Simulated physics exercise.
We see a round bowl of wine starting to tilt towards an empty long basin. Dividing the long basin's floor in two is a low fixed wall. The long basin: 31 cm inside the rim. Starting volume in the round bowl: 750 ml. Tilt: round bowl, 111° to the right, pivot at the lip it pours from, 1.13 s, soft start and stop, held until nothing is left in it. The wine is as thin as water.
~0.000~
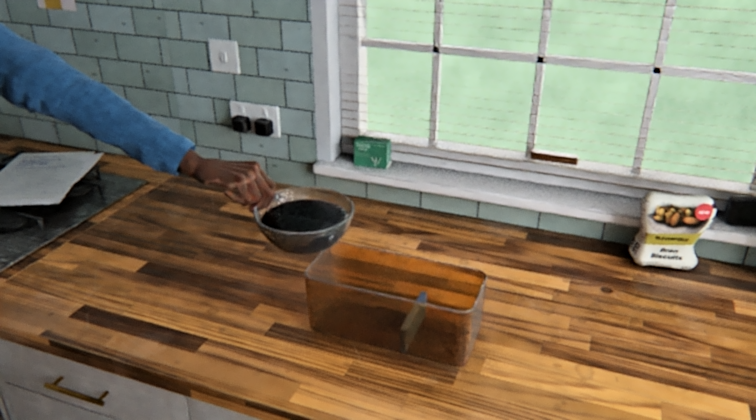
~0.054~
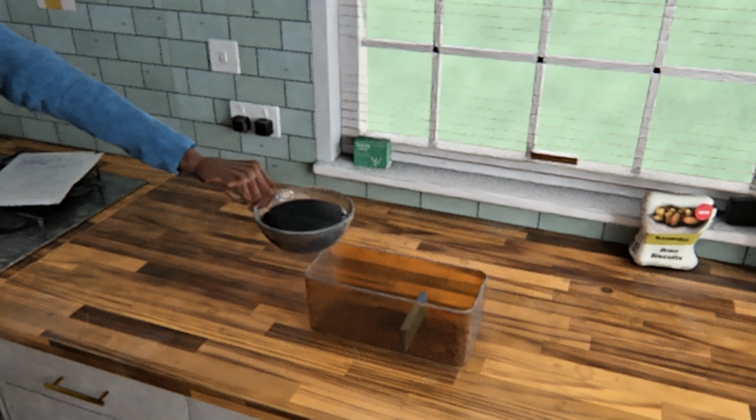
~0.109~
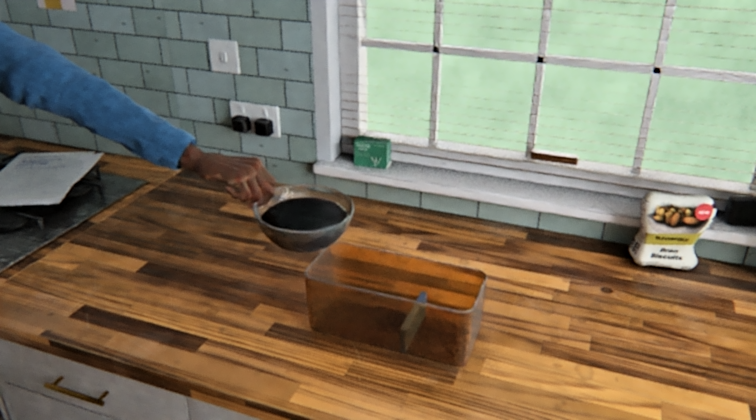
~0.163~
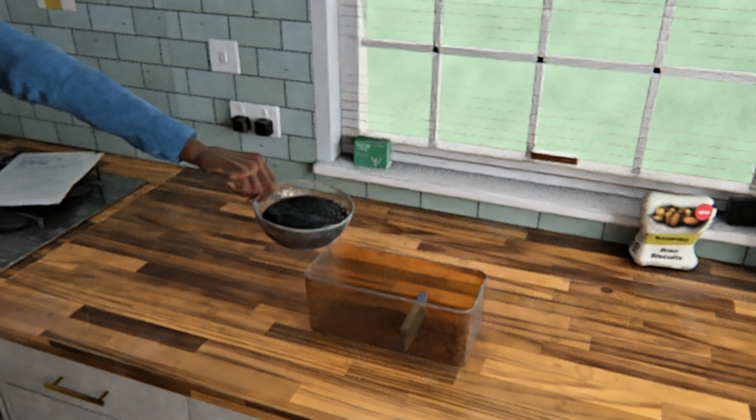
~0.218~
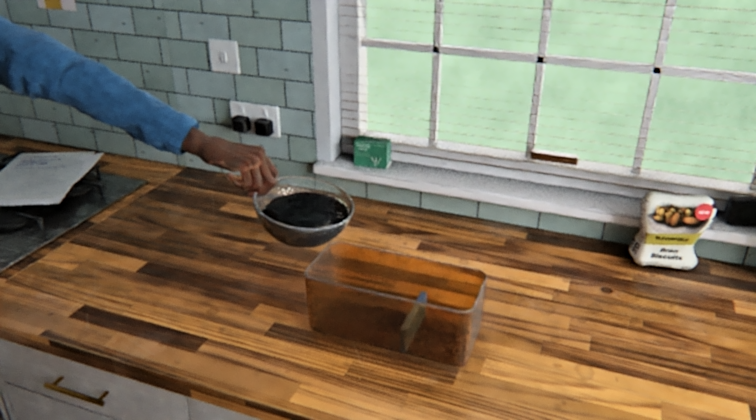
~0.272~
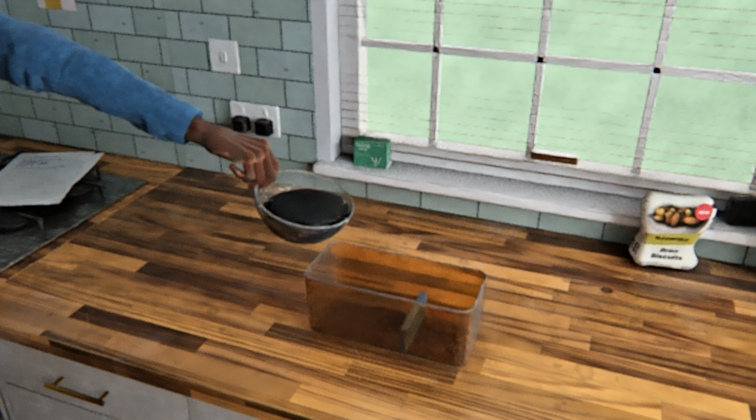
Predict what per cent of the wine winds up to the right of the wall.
Roughly 20 per cent is past the wall.
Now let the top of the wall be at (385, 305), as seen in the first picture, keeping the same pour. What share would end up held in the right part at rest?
Roughly 85 %.
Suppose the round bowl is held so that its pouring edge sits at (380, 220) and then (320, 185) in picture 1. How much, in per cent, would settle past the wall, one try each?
Try 1: 85 %; try 2: 10 %.
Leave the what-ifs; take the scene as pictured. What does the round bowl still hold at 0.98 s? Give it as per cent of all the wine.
Near 0 percent, more or less.
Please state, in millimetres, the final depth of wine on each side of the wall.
Left roughly 26 mm; right roughly 12 mm.
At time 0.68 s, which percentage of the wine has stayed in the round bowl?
36 %.
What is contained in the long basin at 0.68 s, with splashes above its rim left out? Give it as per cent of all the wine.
Fraction in basin: Approx. 20%.
By 0.68 s the tilt is 73° and 36 per cent is still to pour, 19 is left of the wall and 0 right of it.
By 0.98 s the tilt is 106° and 0 per cent is still to pour, 77 is left of the wall and 19 right of it.
By 1.29 s the tilt is 111° and 0 per cent is still to pour, 80 is left of the wall and 18 right of it.
By 1.63 s the tilt is 111° and 0 per cent is still to pour, 79 is left of the wall and 20 right of it.
At rest 79 per cent lies left of the wall, 20 right of it and 1 outside.
